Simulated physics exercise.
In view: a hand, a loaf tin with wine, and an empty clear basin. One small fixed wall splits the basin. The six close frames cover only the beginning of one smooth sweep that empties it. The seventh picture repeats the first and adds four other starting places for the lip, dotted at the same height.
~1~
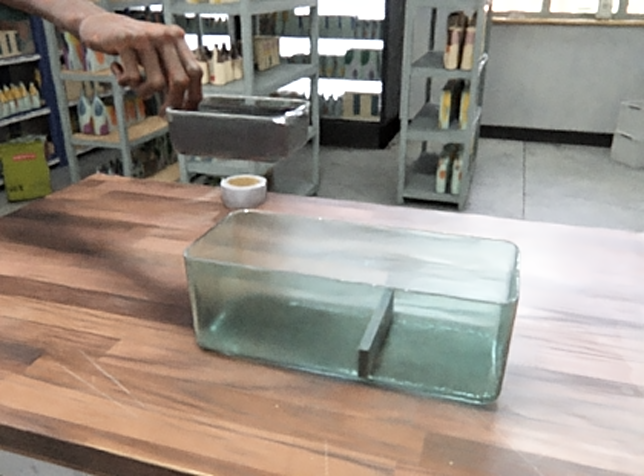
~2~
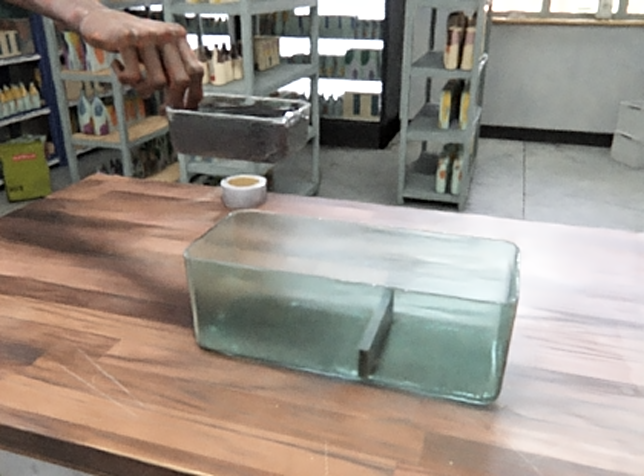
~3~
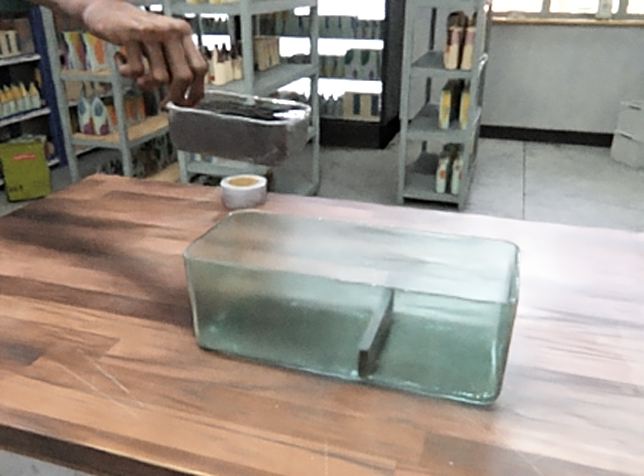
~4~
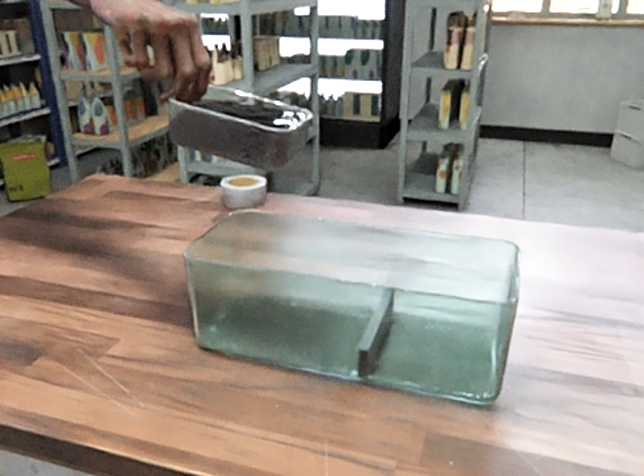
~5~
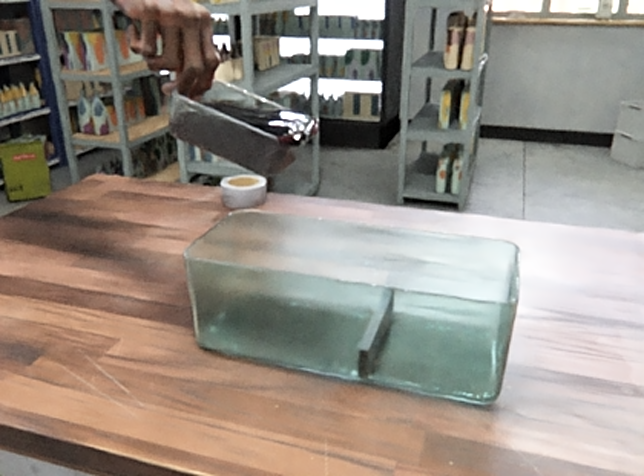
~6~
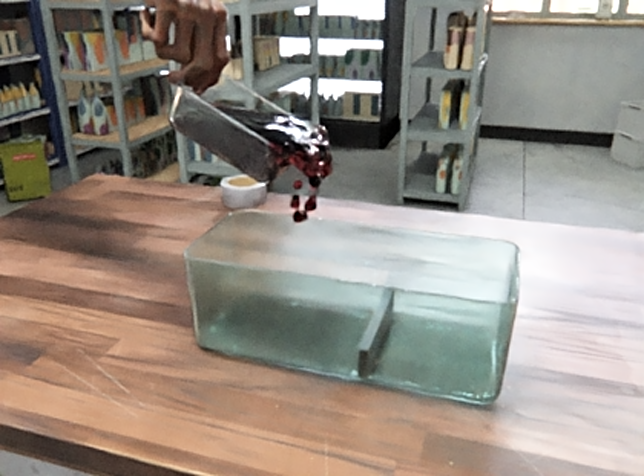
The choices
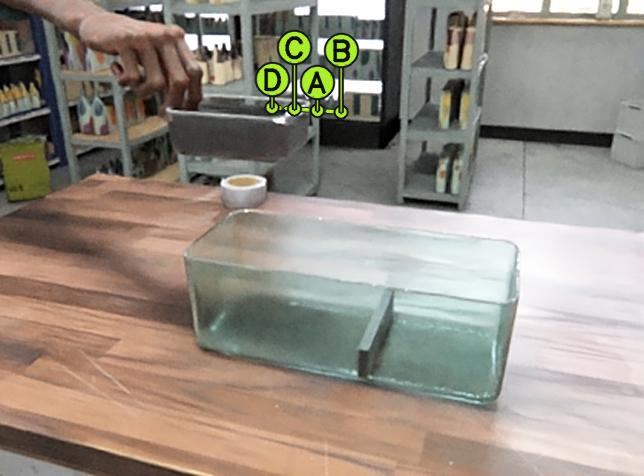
A hand holds a clear, loaf-shaped container of dark wine level above a wooden table, behind an empty clear basin with a low divider inside. The hand gradually tilts the container down to the right, and the wine slides to the lip, then spills over it in dark red drops above the basin.
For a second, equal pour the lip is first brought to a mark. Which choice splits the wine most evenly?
Choose A.
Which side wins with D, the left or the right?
More ends on the left.
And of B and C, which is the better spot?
It is B.
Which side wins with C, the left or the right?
More ends on the left.
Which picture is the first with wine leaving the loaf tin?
In picture 5.
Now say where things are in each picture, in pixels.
Upright, lip at (297, 109); basin from (198, 342) to (500, 400); top of the wall at (378, 315); nothing has left yet, in the first frame.
Upright, lip at (297, 110); nothing has left yet, in the second frame.
Tipped about 5°, lip at (298, 114); nothing has left yet, in the third frame.
Tipped about 11°, lip at (300, 121); nothing has left yet, in the fourth frame.
Tipped about 19°, lip at (300, 130); wine is over the lip, down to (305, 138), in the fifth frame.
Tipped about 28°, lip at (300, 140); wine is over the lip, down to (306, 218), in the sixth frame.
In lime, A at (317, 110); B at (341, 112); C at (294, 109); D at (272, 107).
Choosing A, about 50 % ends left of the wall and 50 % right of it.
Choosing B, about 28 % ends left of the wall and 71 % right of it.
Choosing C, about 94 % ends left of the wall and 5 % right of it.
Choosing D, about 95 % ends left of the wall and 5 % right of it.
